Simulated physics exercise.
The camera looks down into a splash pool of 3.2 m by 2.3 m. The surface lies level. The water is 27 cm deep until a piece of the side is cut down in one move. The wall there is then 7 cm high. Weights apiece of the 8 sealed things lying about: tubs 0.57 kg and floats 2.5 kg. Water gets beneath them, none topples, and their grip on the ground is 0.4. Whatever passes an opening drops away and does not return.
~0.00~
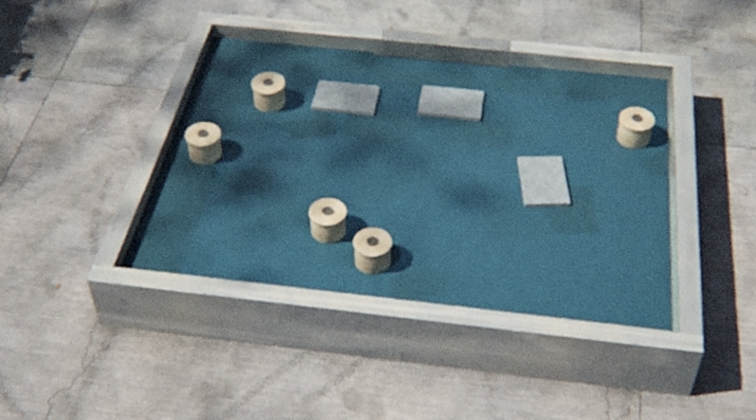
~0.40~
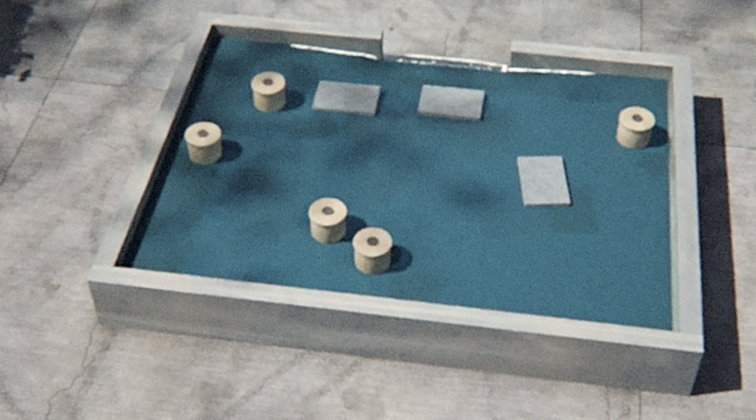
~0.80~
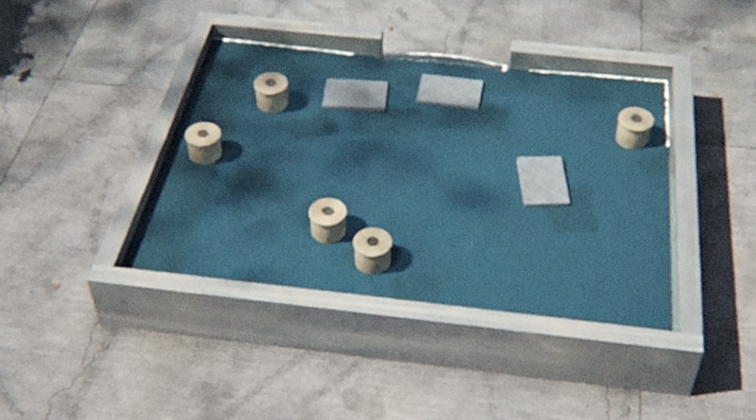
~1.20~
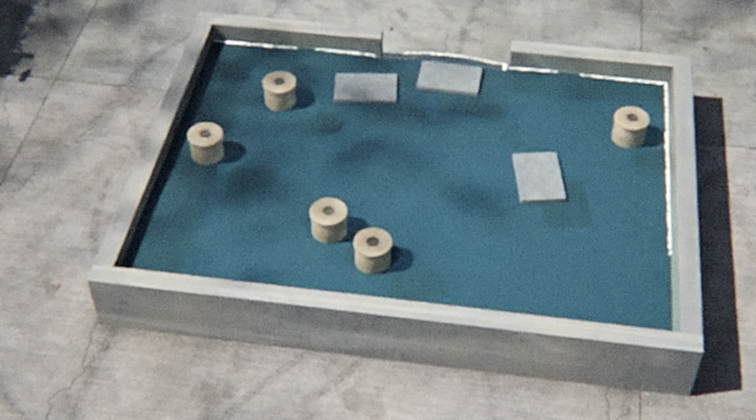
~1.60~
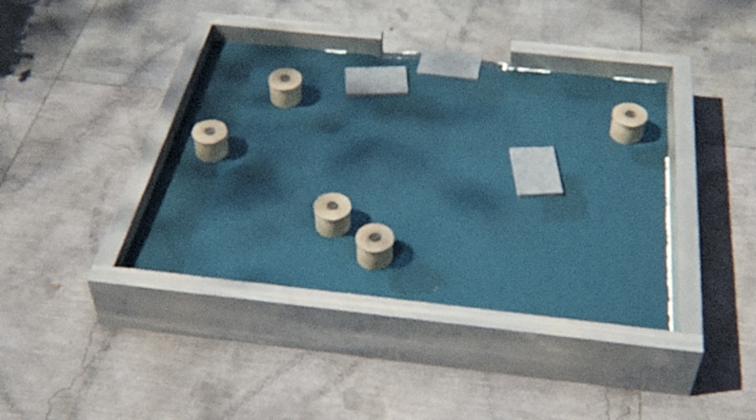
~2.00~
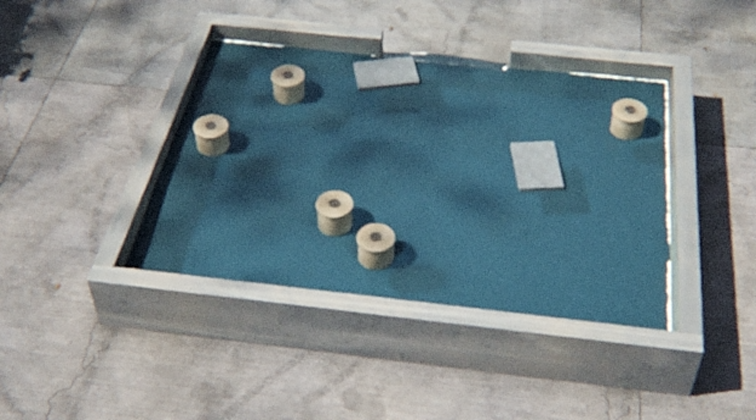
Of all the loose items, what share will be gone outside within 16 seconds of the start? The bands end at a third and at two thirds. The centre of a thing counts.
Share: Between one and two thirds.
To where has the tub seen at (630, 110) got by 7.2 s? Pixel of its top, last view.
Near (605, 99).
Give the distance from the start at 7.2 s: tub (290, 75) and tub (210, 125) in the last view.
In that order: 80 cm, 30 cm.
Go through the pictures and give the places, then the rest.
In the first picture, a float at (346, 96) floats; a float at (544, 180) floats; 27 cm deep round most things; 0 of 8 have shifted.
In the second picture, a float at (347, 96), afloat; a float at (544, 180) floats; about 1960 L in view; 0 of 8 have shifted.
In the third picture, a float at (356, 93), afloat, 9 cm from its start; a float at (544, 180) floats; 26 cm deep round most things; 2 of 8 have shifted.
In the fourth picture, a float at (366, 87) floats, 18 cm from its start; a float at (539, 176), afloat, 6 cm from its start; about 1880 L in view; 4 of 8 have shifted.
In the fifth picture, a float at (376, 80), afloat, 28 cm from its start; a float at (536, 170) floats, 11 cm from its start; about 1840 L in view; 8 of 8 have shifted.
In the sixth picture, a float at (386, 72) floats, 39 cm from its start; a float at (537, 164) floats, 16 cm from its start; about 1800 L in view; 8 of 8 have shifted.
After 3.2 s 2 of 8 are out; 6 afloat.
After 7.2 s 2 of 8 are out; 6 afloat.
After 12.0 s 4 of 8 are out; 4 afloat.
After 16.0 s 4 of 8 are out; 4 afloat.
